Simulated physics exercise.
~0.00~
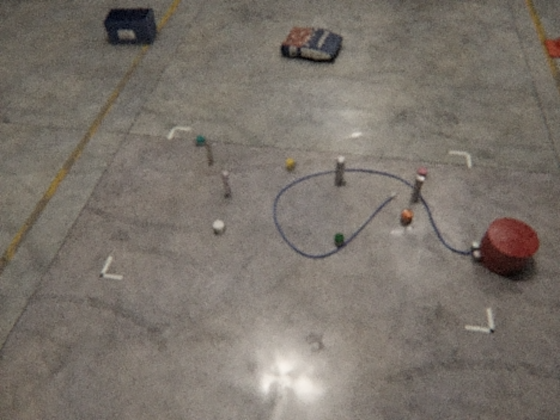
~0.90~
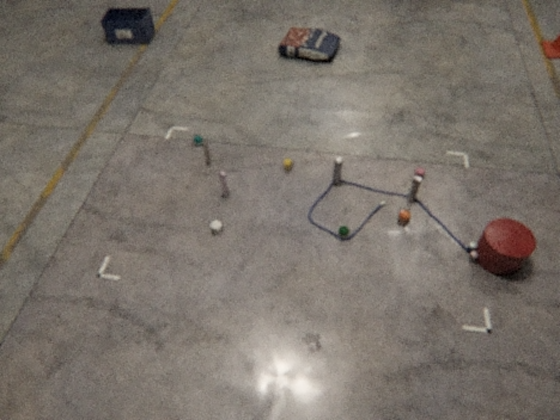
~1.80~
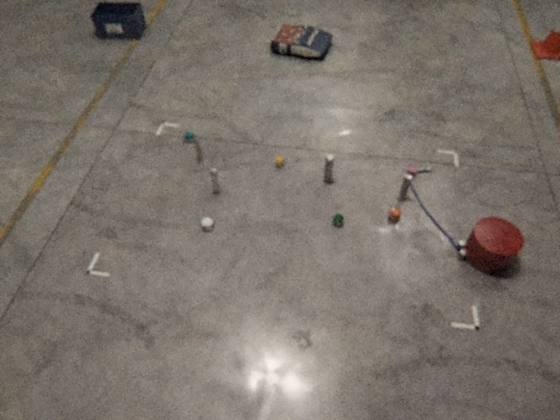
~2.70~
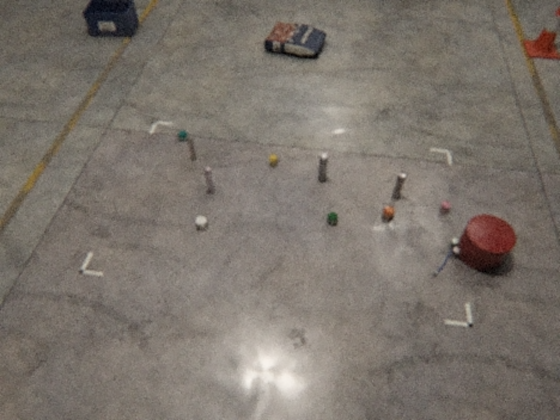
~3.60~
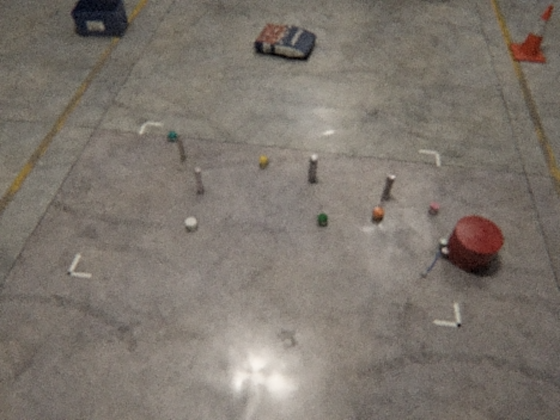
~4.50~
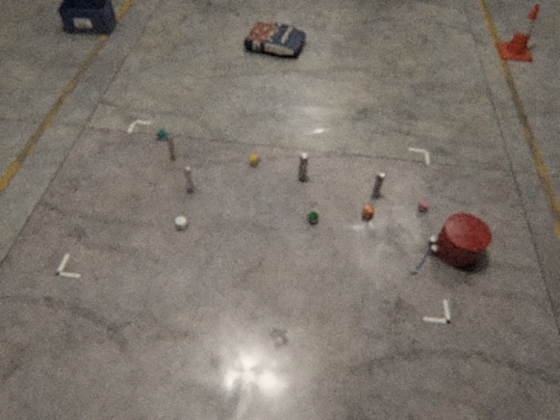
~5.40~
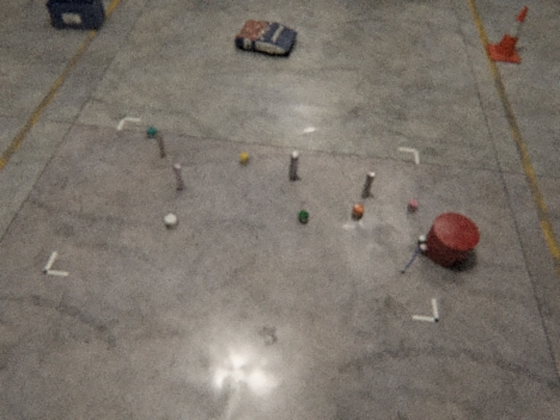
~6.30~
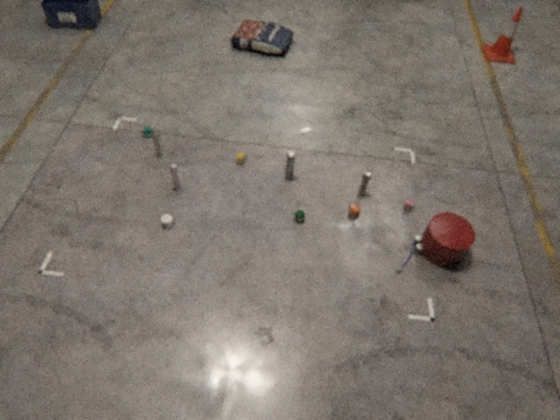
On a concrete floor, a looped blue lead reeling in to a red drum, shifting a green jar and pulling a pink canister nearer.
